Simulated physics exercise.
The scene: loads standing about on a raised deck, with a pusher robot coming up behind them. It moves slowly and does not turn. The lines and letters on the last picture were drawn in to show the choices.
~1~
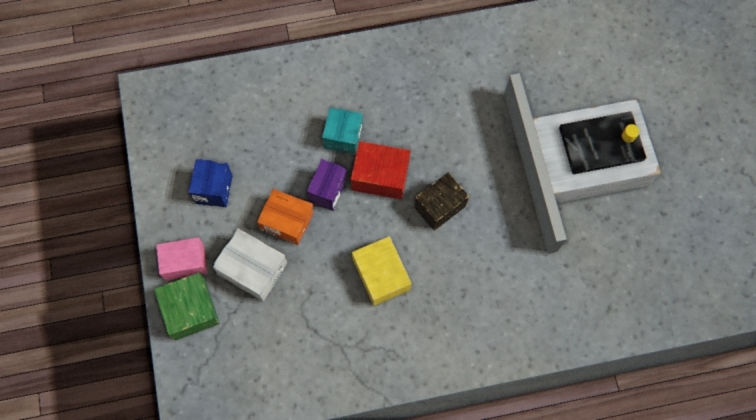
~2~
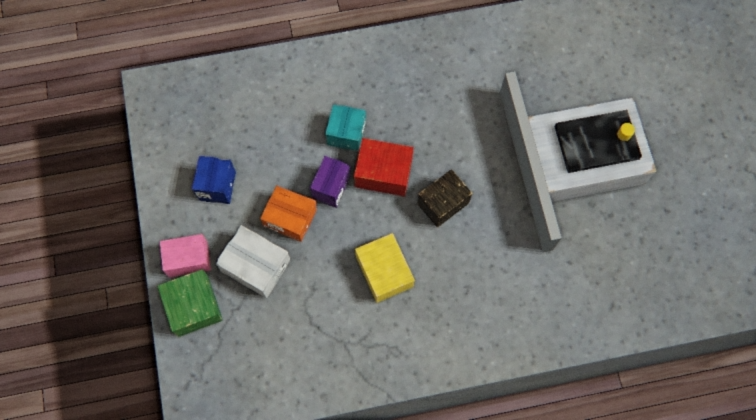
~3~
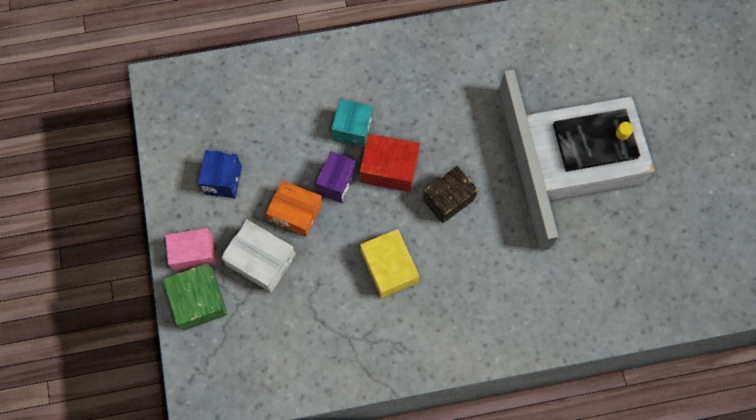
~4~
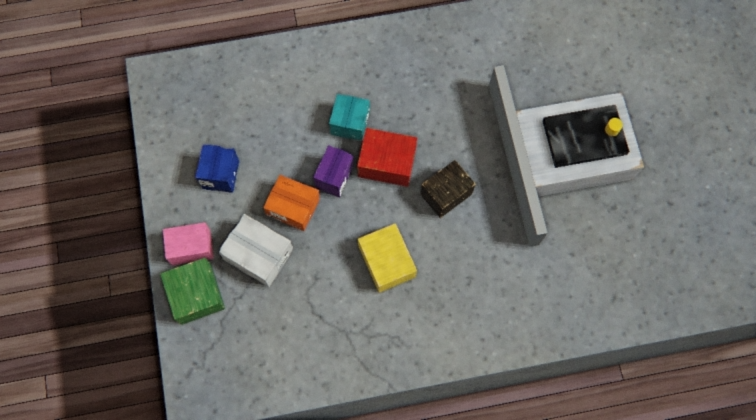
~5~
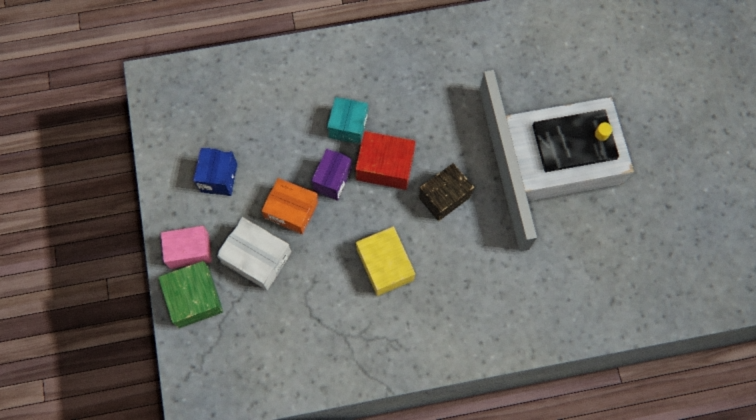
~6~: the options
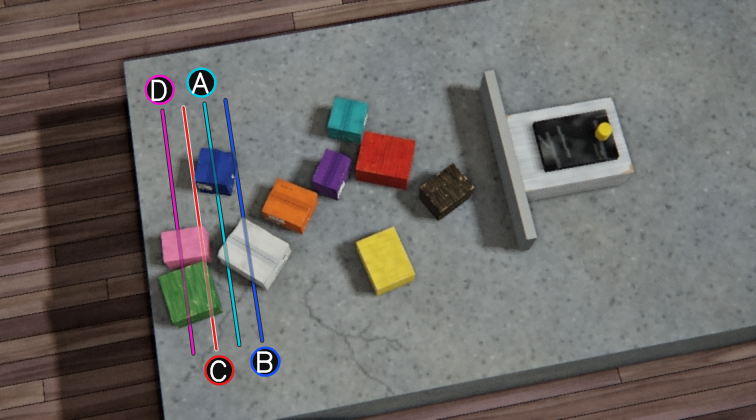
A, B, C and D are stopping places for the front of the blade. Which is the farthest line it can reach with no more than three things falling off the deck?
A.
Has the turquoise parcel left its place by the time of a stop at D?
Yes.
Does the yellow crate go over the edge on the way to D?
No.
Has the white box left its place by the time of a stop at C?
Yes.
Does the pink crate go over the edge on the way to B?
Yes.
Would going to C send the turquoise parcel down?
By then, no.
On the copy, A at (221, 219); B at (243, 215); C at (199, 223); D at (177, 227).
On A. First, robot (468, 159); turquoise parcel (342, 120); red crate (365, 164).
Then, robot (364, 178); blue parcel (198, 173); orange parcel (227, 218).
Finally, robot (281, 193); blue parcel over the edge; green crate over the edge; three fallen.
By contrast, B is within the limit but short; C drops six; D drops six.
